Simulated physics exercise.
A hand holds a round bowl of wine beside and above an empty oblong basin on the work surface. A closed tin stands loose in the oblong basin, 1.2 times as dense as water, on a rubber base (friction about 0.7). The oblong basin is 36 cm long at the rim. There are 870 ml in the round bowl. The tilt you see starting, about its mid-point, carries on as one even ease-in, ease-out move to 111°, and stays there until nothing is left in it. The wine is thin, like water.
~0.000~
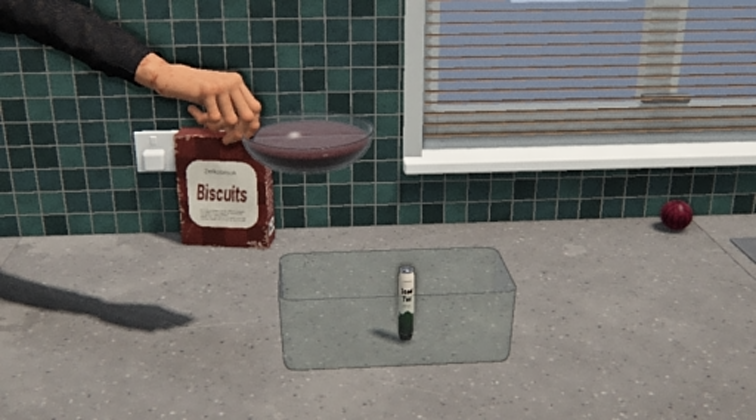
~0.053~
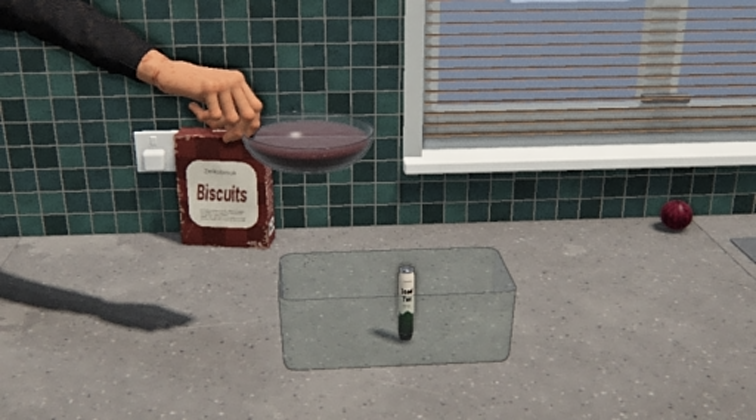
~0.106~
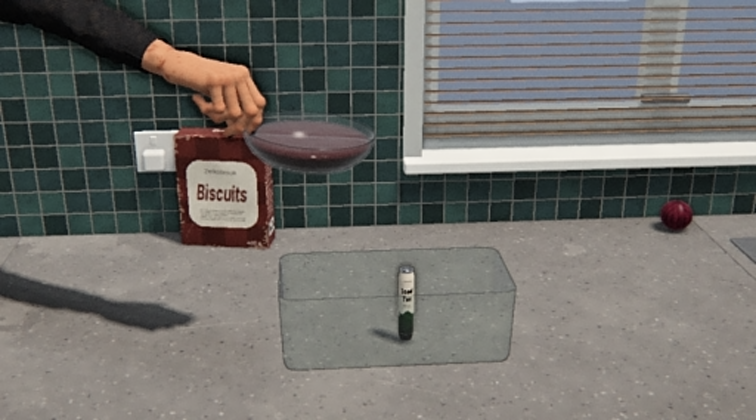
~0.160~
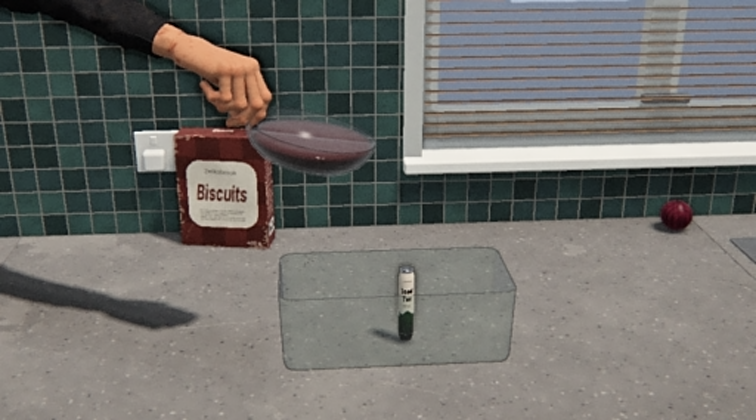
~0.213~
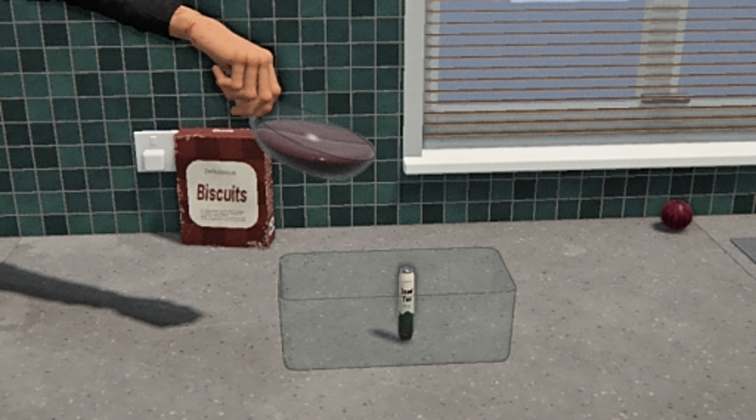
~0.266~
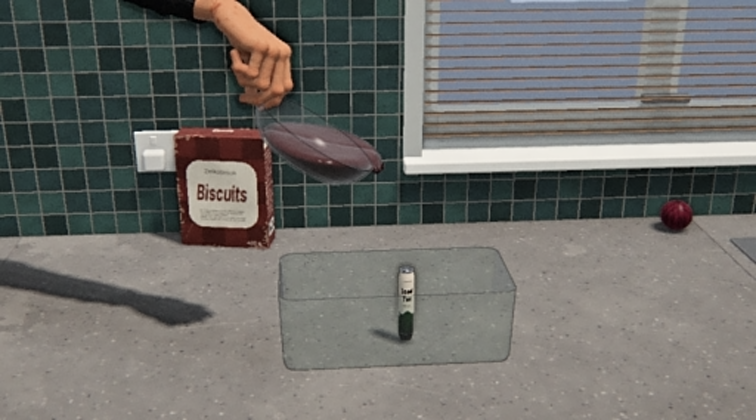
On a kitchen worktop, a hand tilting a round bowl of dark red liquid rightward above a clear oblong basin holding a small tin.
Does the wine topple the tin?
The tin remains upright.
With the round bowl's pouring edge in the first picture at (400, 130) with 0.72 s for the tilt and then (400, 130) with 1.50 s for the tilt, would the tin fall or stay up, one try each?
First it goes over; then it stays up.
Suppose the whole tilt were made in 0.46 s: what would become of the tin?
Then it topples.
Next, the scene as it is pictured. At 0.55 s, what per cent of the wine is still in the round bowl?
Near 0 in a hundred.
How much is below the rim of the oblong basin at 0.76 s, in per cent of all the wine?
About 92 per cent.
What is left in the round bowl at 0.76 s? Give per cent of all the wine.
About 0 per cent.
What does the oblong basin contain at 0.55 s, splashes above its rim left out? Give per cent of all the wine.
About 58 per cent.
After 0.55 s the tilt is 97° and 0 per cent is still to pour; the tin stands where it began.
After 0.76 s the tilt is 111° and 0 per cent is still to pour; the tin stands where it began.
After 0.98 s the tilt is 111° and 0 per cent is still to pour; the tin stands where it began.
After 1.22 s the tilt is 111° and 0 per cent is still to pour; the tin stands where it began.
In the end the tin stands where it began.
